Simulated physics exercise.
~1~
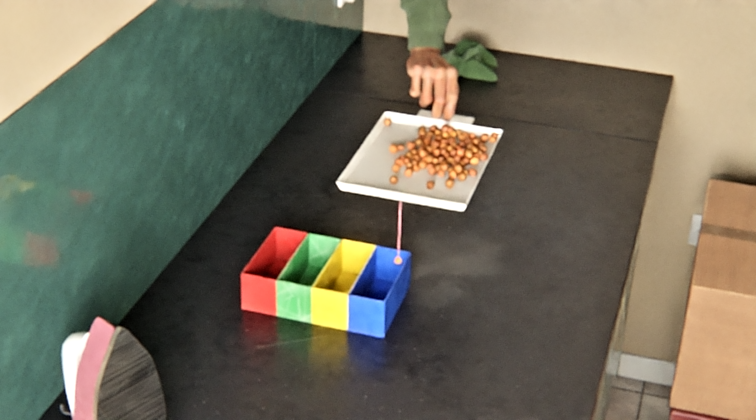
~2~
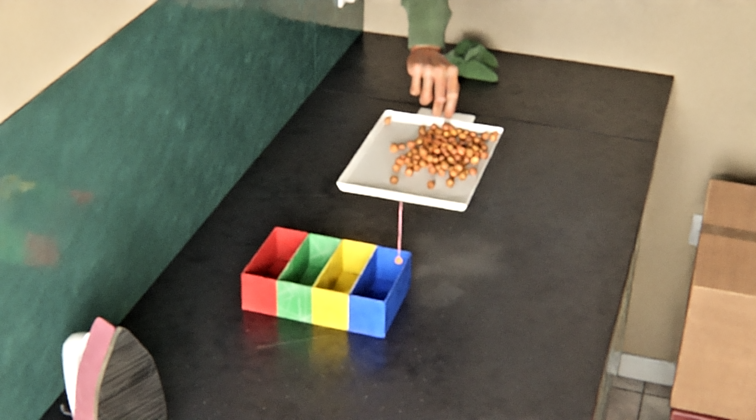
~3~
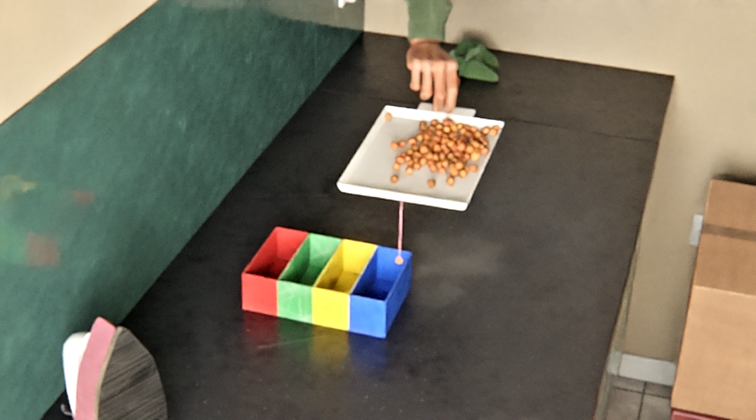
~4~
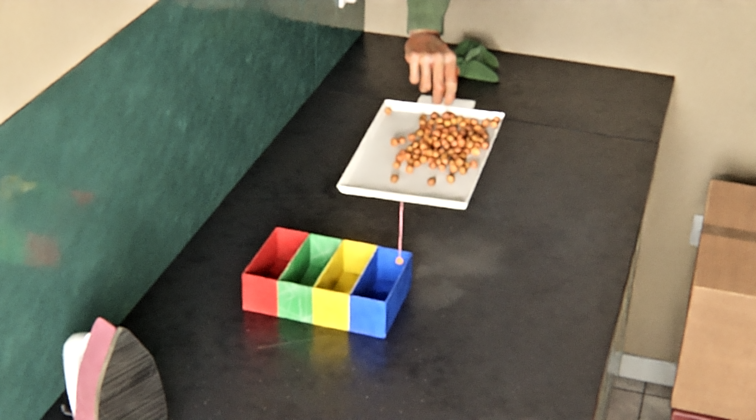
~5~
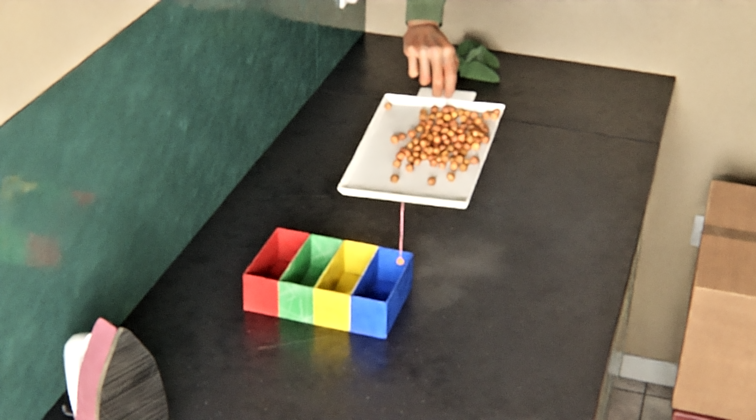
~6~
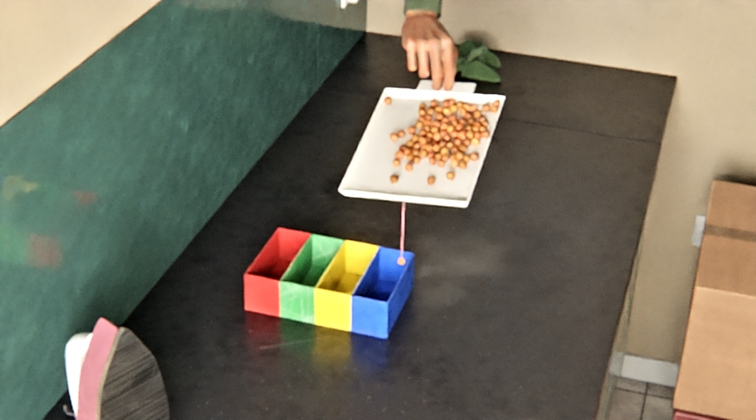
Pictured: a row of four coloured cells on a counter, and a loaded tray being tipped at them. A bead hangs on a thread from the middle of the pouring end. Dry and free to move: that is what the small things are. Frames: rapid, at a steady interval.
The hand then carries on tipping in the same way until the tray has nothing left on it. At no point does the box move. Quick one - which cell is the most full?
The yellow one is.
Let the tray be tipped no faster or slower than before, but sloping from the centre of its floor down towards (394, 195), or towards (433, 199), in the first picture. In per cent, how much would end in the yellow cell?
Around 30 per cent first, around 0 per cent next.
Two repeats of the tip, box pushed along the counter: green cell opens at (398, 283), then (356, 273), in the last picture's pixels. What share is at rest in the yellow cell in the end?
0 %, then 10 %.
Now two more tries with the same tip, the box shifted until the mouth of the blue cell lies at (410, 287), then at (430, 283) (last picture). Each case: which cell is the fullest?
The green one first, the green one second.
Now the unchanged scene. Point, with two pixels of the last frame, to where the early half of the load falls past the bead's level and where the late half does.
About (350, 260), and after that about (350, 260).
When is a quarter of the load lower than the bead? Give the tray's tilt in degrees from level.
Roughly 60 degrees at that moment.
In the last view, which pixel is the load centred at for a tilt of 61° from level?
Near the pixel (366, 202).
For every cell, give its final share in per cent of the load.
The red cell holds about 0 %, the green cell about 20 %, the yellow cell about 60 % and the blue cell about 20 %.
Soon, tray tipped steeply; about half on the tray; about a quarter in the yellow cell; a small part in the blue cell; a small part in the green cell; a small part falling or outside the box.
A while on, tray tipped past a quarter turn; about half in the yellow cell; about a quarter in the blue cell; a small part in the green cell; a stray few in the red cell; a small part falling or outside the box.
Towards the end, tray tipped past a quarter turn; about half in the yellow cell; about a quarter in the blue cell; a small part in the green cell; a stray few in the red cell; a small part falling or outside the box.
Finally, tray tipped past a quarter turn; about half in the yellow cell; about a quarter in the blue cell; a small part in the green cell; a stray few in the red cell; a small part outside the box.
